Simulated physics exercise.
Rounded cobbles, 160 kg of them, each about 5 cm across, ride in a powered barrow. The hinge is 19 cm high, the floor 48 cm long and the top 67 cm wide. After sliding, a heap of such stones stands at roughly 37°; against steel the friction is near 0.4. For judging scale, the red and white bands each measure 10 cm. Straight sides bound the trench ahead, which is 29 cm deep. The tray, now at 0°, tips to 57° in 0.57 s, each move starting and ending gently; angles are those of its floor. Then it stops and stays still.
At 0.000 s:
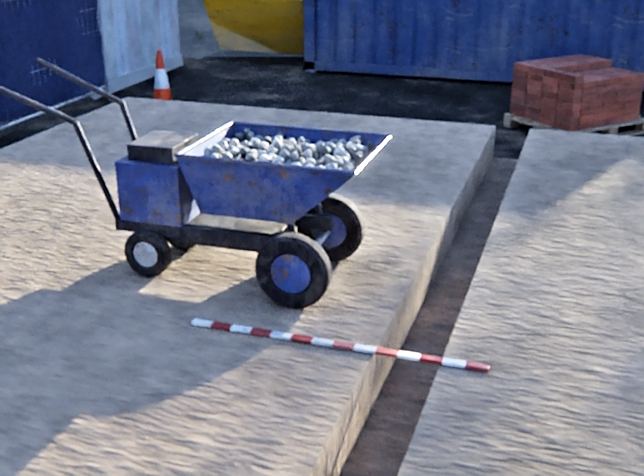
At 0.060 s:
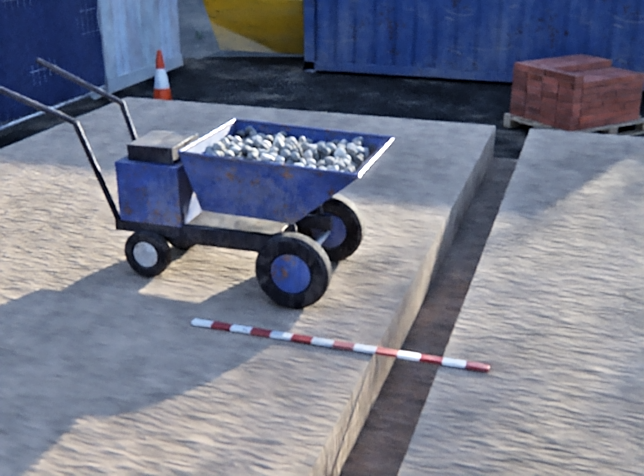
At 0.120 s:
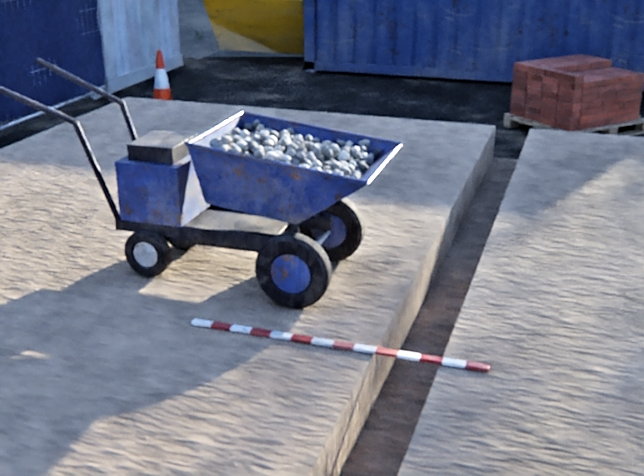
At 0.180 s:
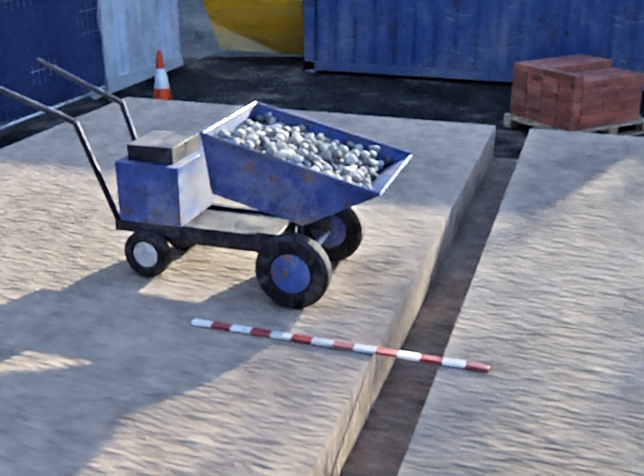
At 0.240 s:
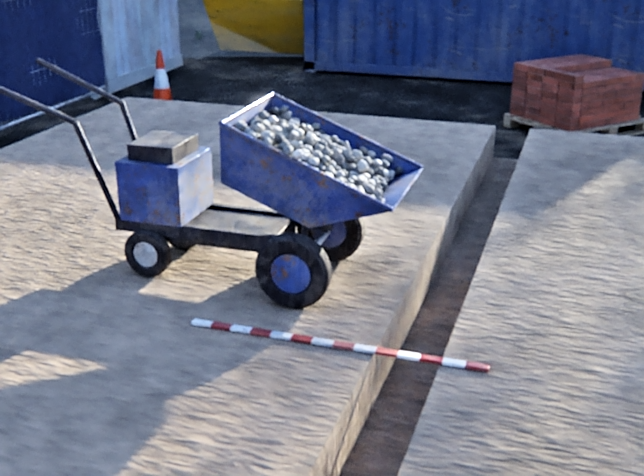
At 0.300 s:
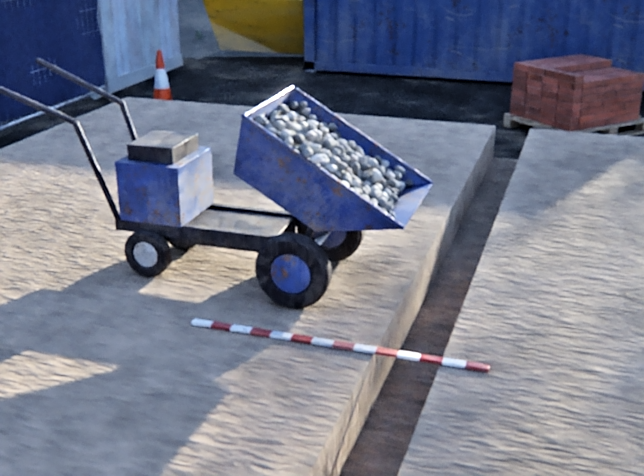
A paved yard of pale, rippled slabs split by a straight-sided trench is seen from above at an angle by a still camera. A blue barrow with black wheels and handles at left carries grey rounded stones, with a red and white banded rod in front, an orange cone and blue container behind, and reddish bricks at right. The barrow stays put while its tray tilts steadily steeper toward the right, its rear end rising and the stones tilting with it.
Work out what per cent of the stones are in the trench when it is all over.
It comes to roughly 49 per cent.
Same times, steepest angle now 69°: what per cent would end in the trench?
Then about 45 per cent.
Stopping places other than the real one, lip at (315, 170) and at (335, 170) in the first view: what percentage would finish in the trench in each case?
First place: Near 85%; second place: Near 70%.
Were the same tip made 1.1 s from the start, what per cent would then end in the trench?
That works out at about 65 in a hundred.
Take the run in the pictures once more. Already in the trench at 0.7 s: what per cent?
I'd say near 10 per cent at that time.
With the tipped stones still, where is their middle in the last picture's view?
About (472, 299).
After 0.4 s the floor is at 48°; 100 % in the tray; the foremost stones are at (412, 233).
After 0.7 s the floor is at 57°; 88 % in the tray, 9 % in the trench, 3 % past the trench; the foremost stones are at (478, 291).
After 1.0 s the floor is at 57°; 40 % in the tray, 14 % in the trench, 46 % past the trench; the foremost stones are at (610, 318).
After 3.0 s the floor is at 57°; 0 % in the tray, 49 % in the trench, 51 % past the trench; the foremost stones are past the picture's edge.
